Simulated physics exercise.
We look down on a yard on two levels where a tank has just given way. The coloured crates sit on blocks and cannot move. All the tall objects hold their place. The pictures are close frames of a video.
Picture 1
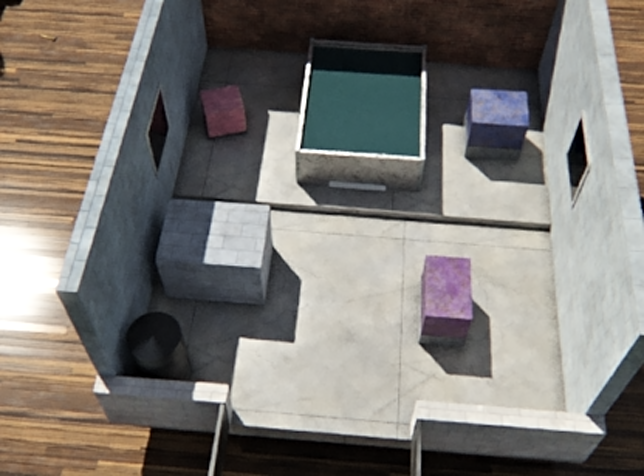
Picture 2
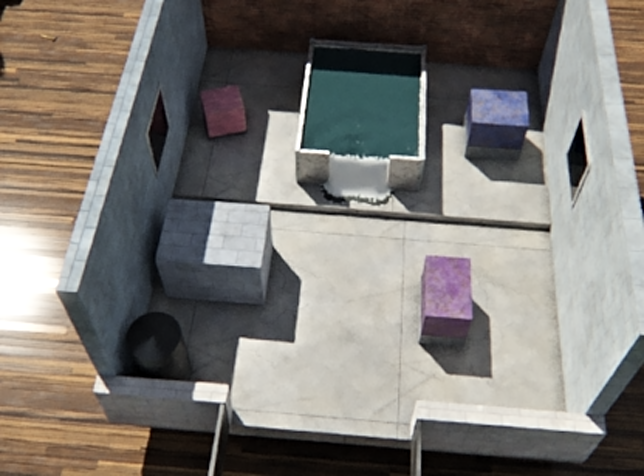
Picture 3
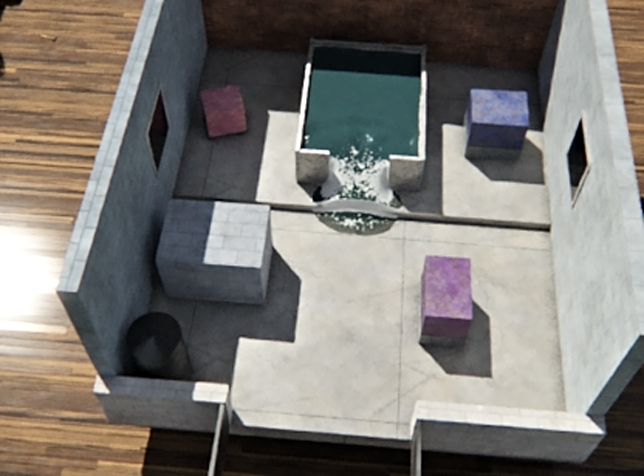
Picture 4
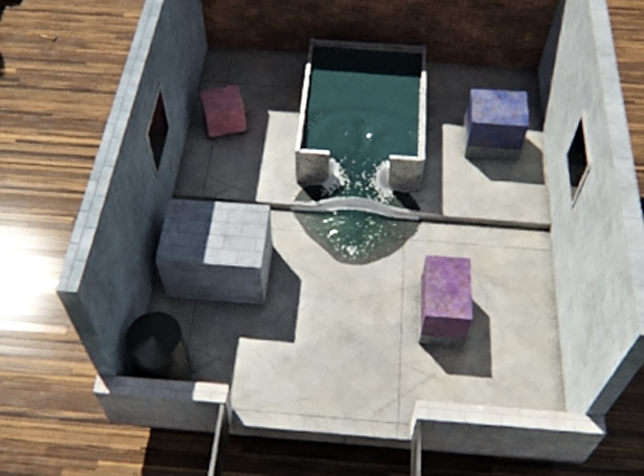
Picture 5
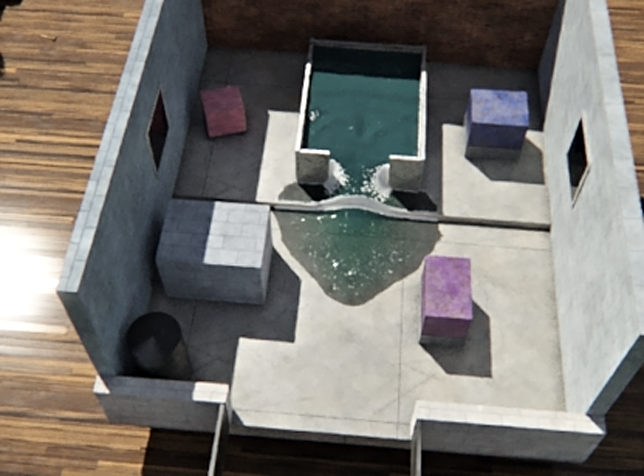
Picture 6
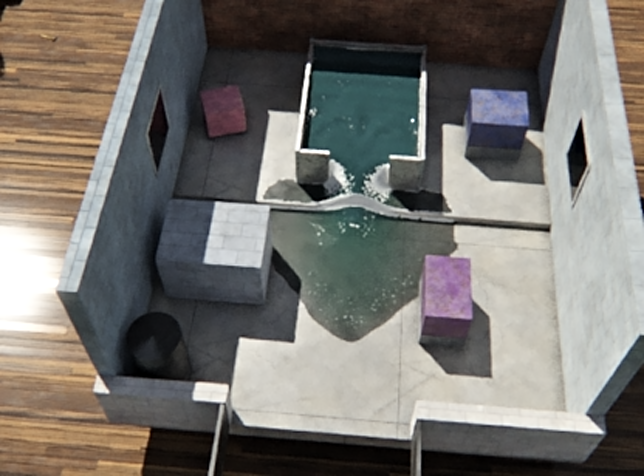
A tank of dark green water opens at the front and spills across the yard floor.
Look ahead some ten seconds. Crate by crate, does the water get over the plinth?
One by one: The purple crate escapes dry; the pink crate escapes dry; the blue crate escapes dry.
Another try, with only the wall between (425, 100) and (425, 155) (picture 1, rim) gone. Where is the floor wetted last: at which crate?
It is the crate marked pink.
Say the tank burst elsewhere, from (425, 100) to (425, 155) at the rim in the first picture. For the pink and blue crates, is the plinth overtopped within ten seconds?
The pink one is topped; the blue one ends up wet.
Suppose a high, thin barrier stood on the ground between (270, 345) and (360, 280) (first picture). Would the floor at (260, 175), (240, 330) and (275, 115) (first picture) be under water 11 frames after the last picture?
In that order: Free of water, flooded, free of water.
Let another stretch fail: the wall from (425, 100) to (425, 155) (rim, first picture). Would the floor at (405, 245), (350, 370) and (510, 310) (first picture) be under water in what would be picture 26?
In turn: Dry, covered, flooded.
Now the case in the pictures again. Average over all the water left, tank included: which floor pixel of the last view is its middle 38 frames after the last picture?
At about (369, 201).
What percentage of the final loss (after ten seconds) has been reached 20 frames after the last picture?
I make it 40 per cent.
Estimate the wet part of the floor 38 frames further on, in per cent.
Roughly 55 per cent.
A moment on, water covers 35 % of the floor; the purple crate water round its plinth, the pink crate not reached, the blue crate not reached.
Next, water covers 45 % of the floor; the purple crate water round its plinth, the pink crate not reached, the blue crate not reached.
Then, water covers 50 % of the floor; the purple crate water round its plinth, the pink crate not reached, the blue crate not reached.
Later, water covers 55 % of the floor; the purple crate water round its plinth, the pink crate not reached, the blue crate not reached.
In the end, water covers 55 % of the floor; the purple crate stayed above the water, the pink crate stayed above the water, the blue crate stayed above the water.
